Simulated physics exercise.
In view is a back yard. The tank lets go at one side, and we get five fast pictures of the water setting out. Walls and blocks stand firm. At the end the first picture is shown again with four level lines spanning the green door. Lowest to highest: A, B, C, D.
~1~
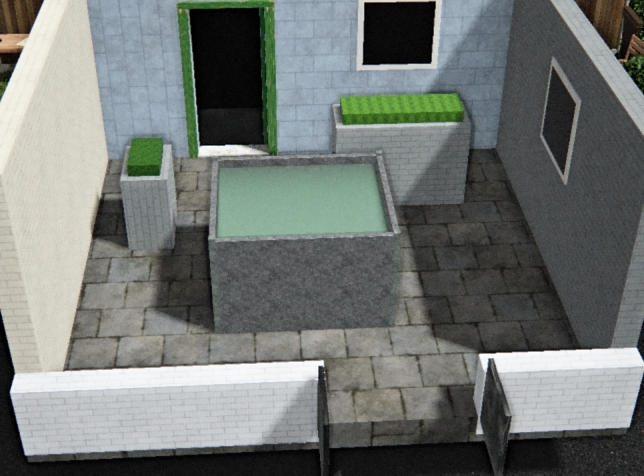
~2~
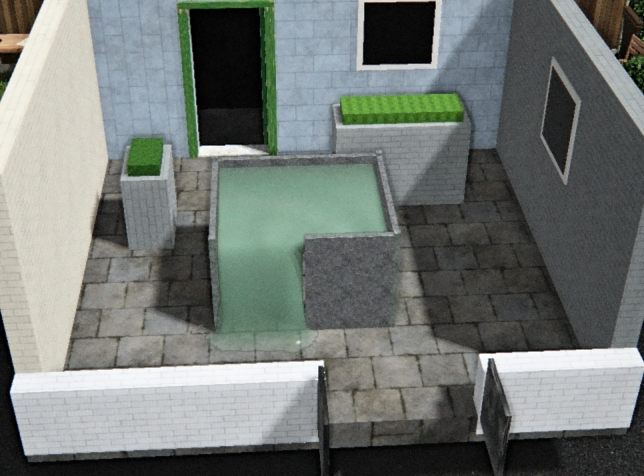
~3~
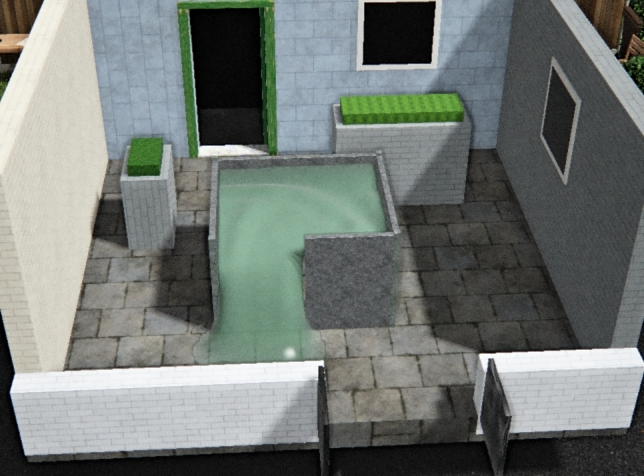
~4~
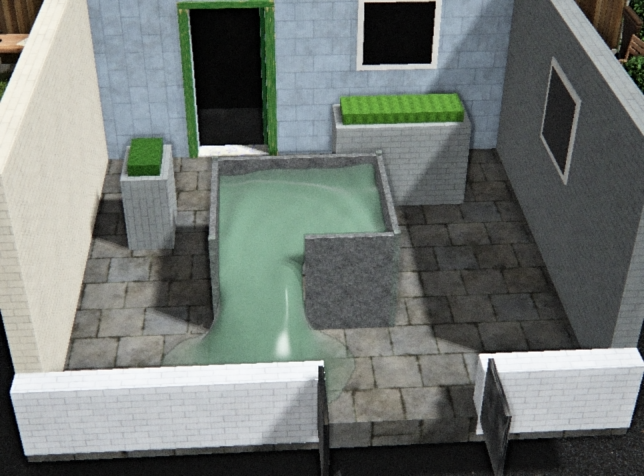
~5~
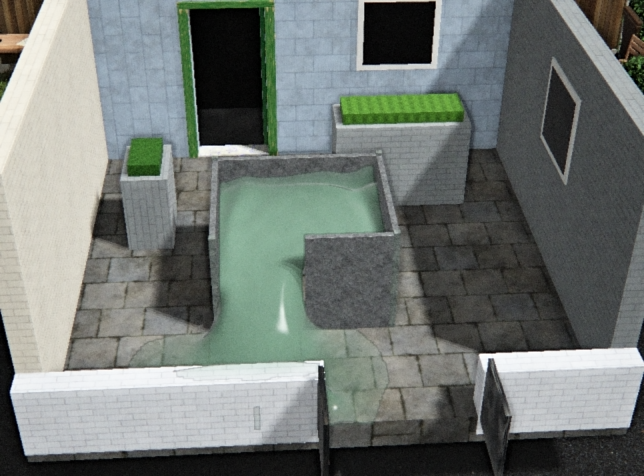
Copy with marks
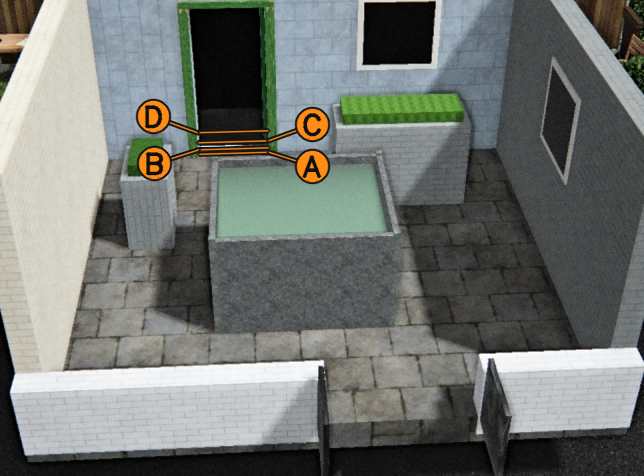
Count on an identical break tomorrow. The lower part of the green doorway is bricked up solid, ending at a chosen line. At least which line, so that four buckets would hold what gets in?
The limit is B.
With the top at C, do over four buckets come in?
No, not at all.
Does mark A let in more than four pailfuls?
Yes, that goes wrong.
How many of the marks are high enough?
Three of the four.
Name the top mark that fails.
That would be A.
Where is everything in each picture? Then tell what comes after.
Water in the tank at rest, its middle at (301, 201); foot of the green doorway at (234, 156); open gate at (402, 353).
Water covers 1 % of the ground and shows as far out as (216, 337).
Water covers 4 % of the ground and shows as far out as (210, 342).
Water covers 8 % of the ground and shows as far out as (210, 331).
Water covers 13 % of the ground and shows as far out as (173, 348).
On the marked copy, A at (234, 153); B at (233, 148); C at (233, 141); D at (232, 131); from the bottom up A, B, C, D.
If A is chosen, about 9 bucketfuls get in.
If B is chosen, a splash gets over, under a bucket.
If C is chosen, nothing gets over.
If D is chosen, nothing gets over.
